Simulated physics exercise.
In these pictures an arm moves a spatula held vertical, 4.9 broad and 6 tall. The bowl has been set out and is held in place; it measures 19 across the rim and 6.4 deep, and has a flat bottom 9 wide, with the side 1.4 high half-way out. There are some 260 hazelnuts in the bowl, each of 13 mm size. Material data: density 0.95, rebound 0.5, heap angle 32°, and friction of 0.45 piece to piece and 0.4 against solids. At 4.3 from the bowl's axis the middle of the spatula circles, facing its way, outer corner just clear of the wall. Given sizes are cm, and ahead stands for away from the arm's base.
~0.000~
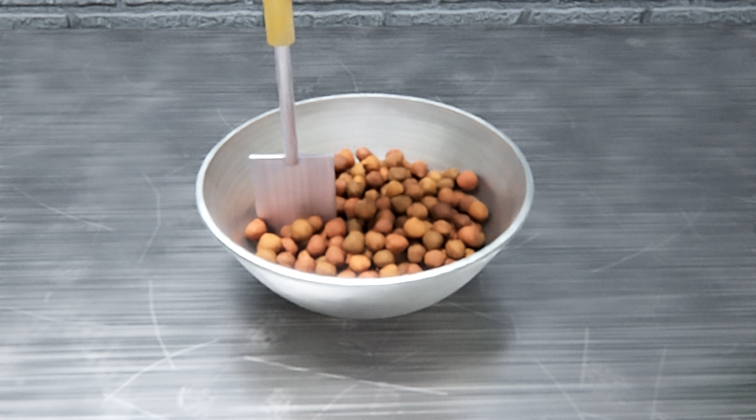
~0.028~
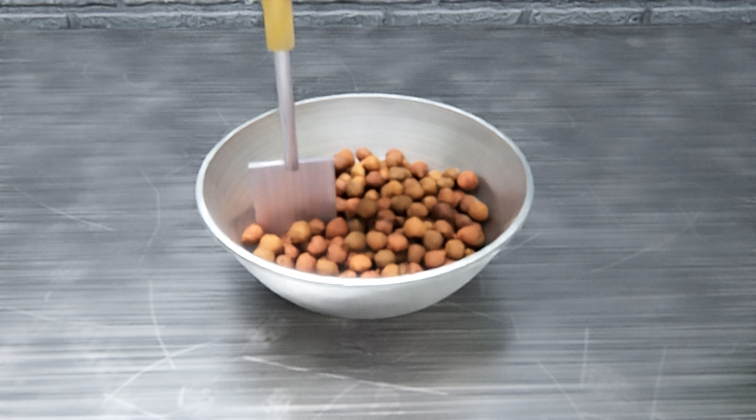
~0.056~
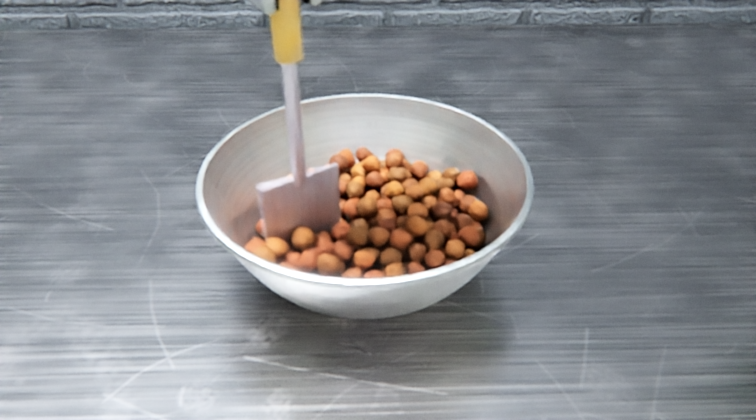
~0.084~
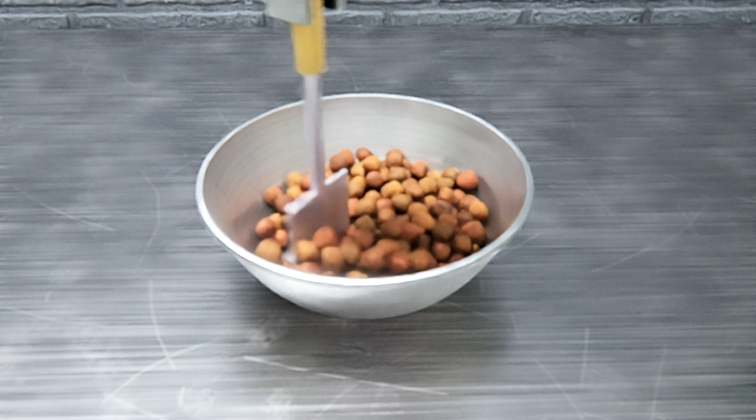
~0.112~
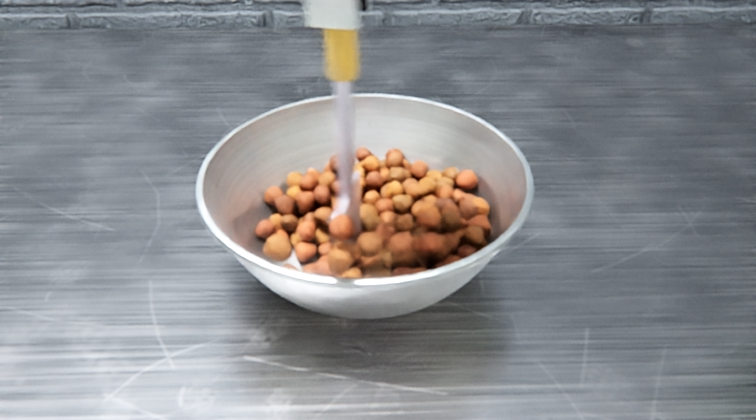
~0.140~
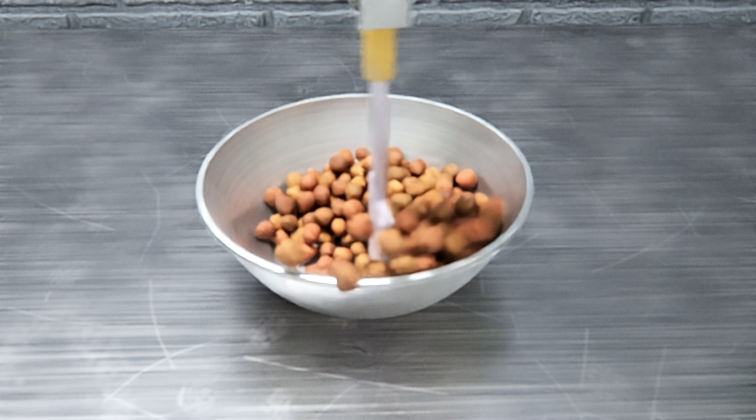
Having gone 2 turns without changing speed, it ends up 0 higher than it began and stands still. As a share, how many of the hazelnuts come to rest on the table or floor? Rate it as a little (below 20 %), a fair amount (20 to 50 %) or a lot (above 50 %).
A fair amount.
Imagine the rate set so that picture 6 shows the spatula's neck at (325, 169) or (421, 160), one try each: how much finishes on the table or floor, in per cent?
Roughly 20 and 50 percent, in that order.
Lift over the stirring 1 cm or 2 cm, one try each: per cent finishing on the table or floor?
Estimates: 40 % then 35 %.
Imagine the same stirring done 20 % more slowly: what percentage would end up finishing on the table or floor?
In that case, close to 35 in a hundred.
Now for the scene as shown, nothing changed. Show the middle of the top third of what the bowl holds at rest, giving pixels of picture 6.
The centre sits around (296, 246) in the last picture.
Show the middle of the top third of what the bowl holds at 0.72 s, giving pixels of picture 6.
Roughly pixel (434, 148).
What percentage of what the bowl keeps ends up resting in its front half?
Close to 60 in a hundred.
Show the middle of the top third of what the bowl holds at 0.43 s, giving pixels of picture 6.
About pixel (260, 179).
After 0.43 s, 341° round, highest piece 10 above the table; 203 in the bowl, 35 on the table or floor, 23 in flight or on the tool.
After 0.72 s, 223° round, highest piece 9 above the table; 166 in the bowl, 84 on the table or floor, 11 in flight or on the tool.
After 1.07 s, 0° round, highest piece 5 above the table; 154 in the bowl, 107 on the table or floor.
After 1.77 s, 0° round, highest piece 5 above the table; 154 in the bowl, 107 on the table or floor.
At rest, 154 in the bowl, 107 on the table or floor. That is 41 % on the table or floor.
